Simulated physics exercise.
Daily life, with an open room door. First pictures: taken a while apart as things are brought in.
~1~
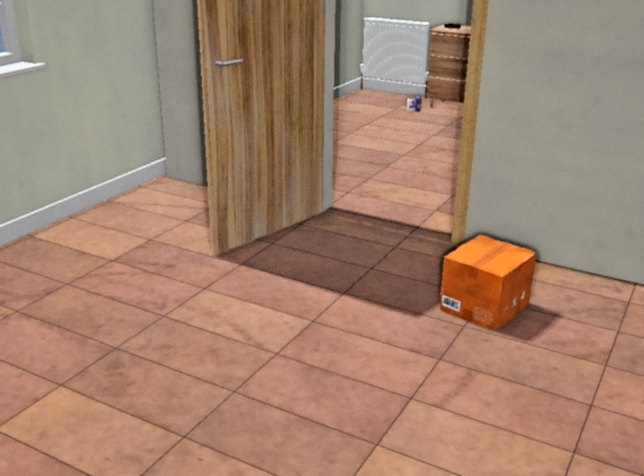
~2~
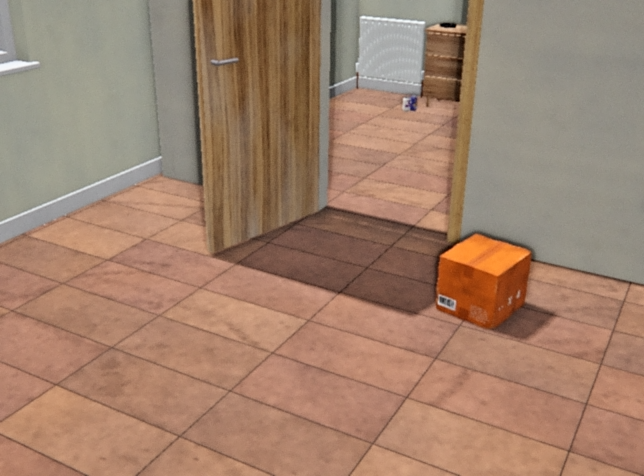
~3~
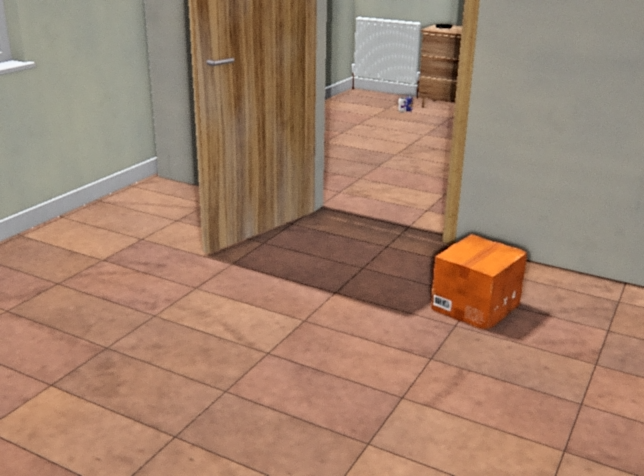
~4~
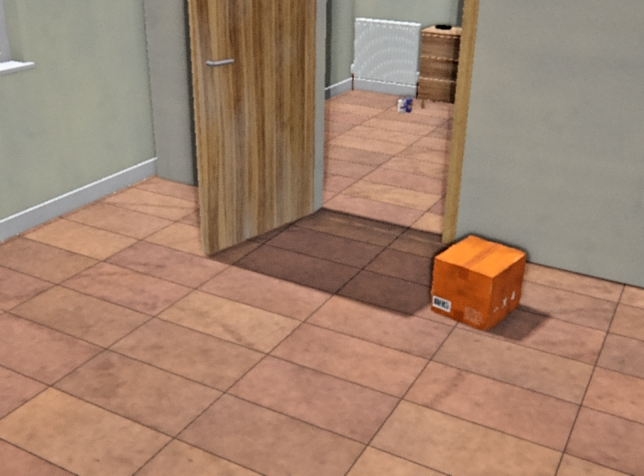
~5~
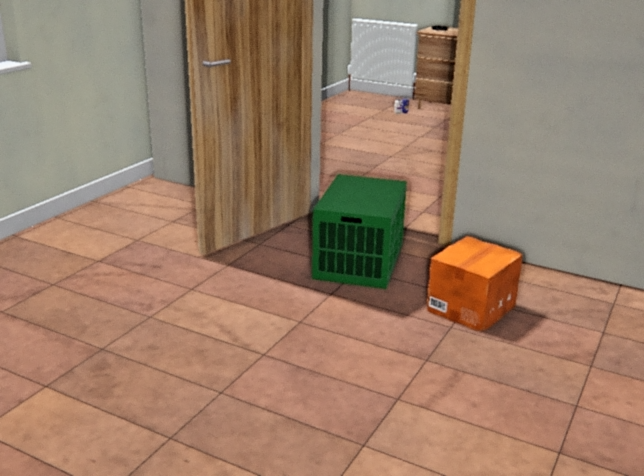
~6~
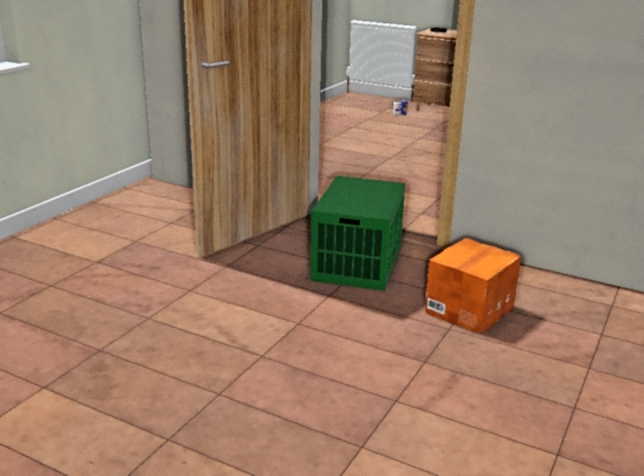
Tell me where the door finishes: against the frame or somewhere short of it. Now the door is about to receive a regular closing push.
It finishes short of the frame.
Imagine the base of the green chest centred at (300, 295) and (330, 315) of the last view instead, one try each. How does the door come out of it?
First, it gets caught partway; second, it swings home.
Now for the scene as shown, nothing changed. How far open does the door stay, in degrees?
It stays open at around 60°.
Then, 0.40 s on from there, door 96° open.
Then, 0.70 s on from there, door 79° open.
Then, 0.80 s on from there, door 72° open.
Then, 1.00 s on from there, door 60° open.
In the end, door 58° open; both unmoved. At the end, from the last picture's camera, green chest near (363, 230).
